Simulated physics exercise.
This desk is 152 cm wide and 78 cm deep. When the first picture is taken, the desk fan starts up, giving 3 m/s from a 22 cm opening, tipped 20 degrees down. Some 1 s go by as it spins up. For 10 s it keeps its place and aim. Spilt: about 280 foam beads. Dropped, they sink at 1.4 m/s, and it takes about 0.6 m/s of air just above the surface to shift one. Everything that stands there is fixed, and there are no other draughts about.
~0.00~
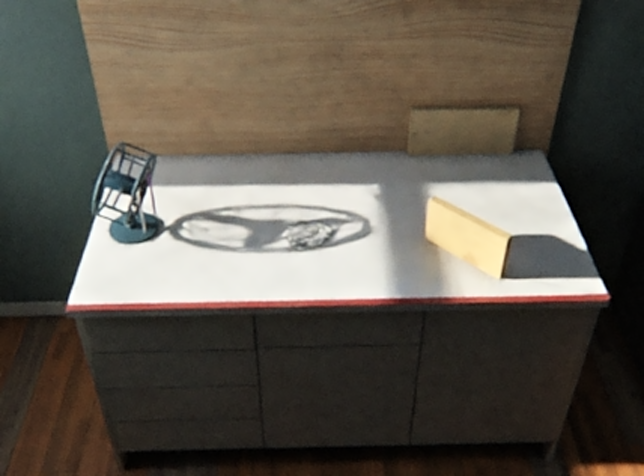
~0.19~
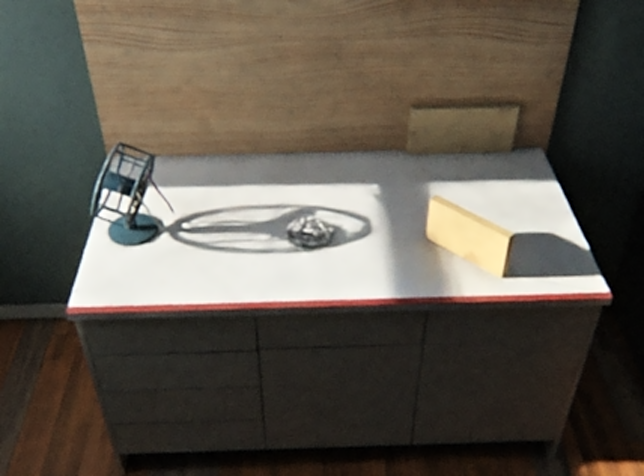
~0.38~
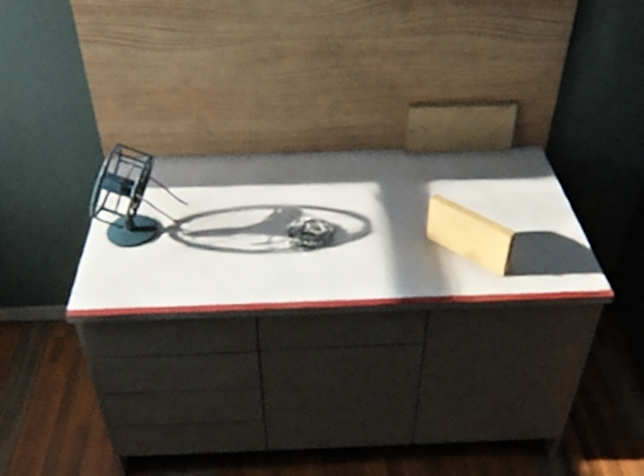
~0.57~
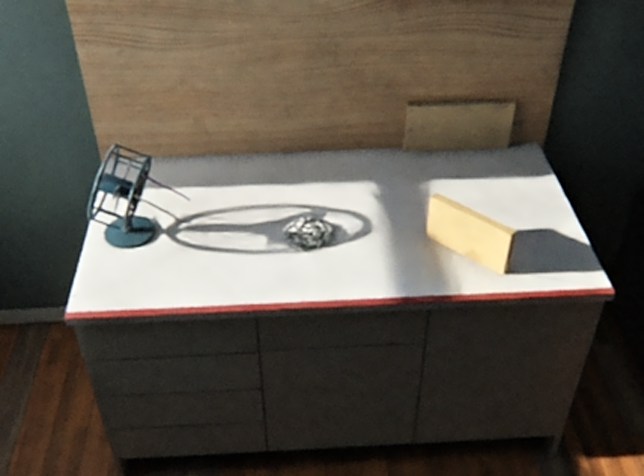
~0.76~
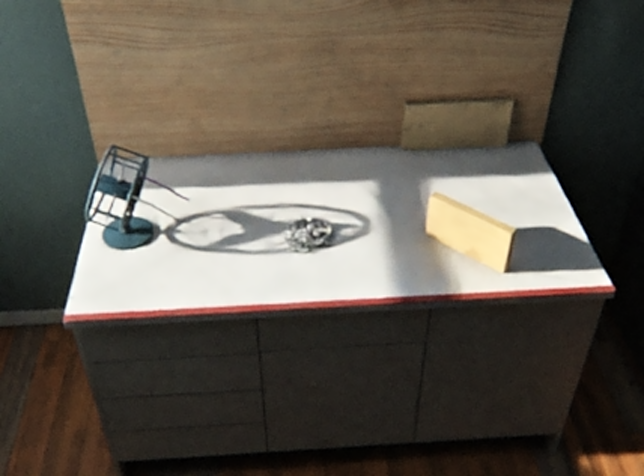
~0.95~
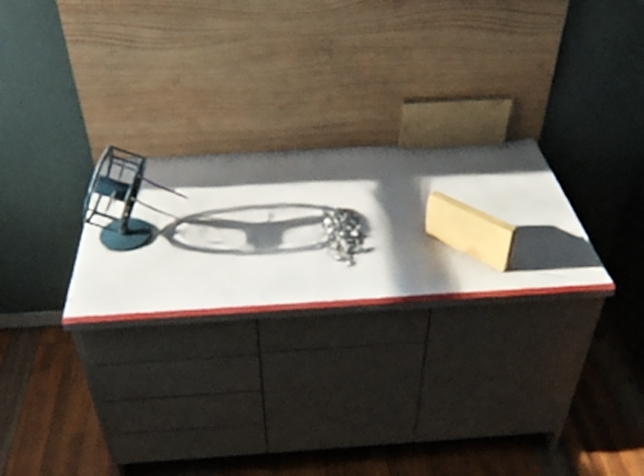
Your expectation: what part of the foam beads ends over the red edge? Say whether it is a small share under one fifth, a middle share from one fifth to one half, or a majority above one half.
It is a middle share, from one fifth to one half.
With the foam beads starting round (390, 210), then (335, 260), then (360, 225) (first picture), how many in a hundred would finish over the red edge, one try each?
In turn: 0 per cent, 100 per cent, 1 per cent.
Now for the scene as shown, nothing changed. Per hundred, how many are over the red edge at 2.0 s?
40 %, roughly.
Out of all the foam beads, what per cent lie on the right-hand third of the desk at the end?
Share at the end: Close to 0 %.
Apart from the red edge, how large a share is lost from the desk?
I would say close to 60 %.
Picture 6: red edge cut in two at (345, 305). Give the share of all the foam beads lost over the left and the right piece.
About 0 % left and 40 % right.
After 2.0 s the count stands so, 36 % are over the red edge.
After 3.2 s the count stands so, 37 % are over the red edge.
After 5.5 s the count stands so, 37 % are over the red edge.
After 10.0 s, at the end, 37 % are over the red edge.
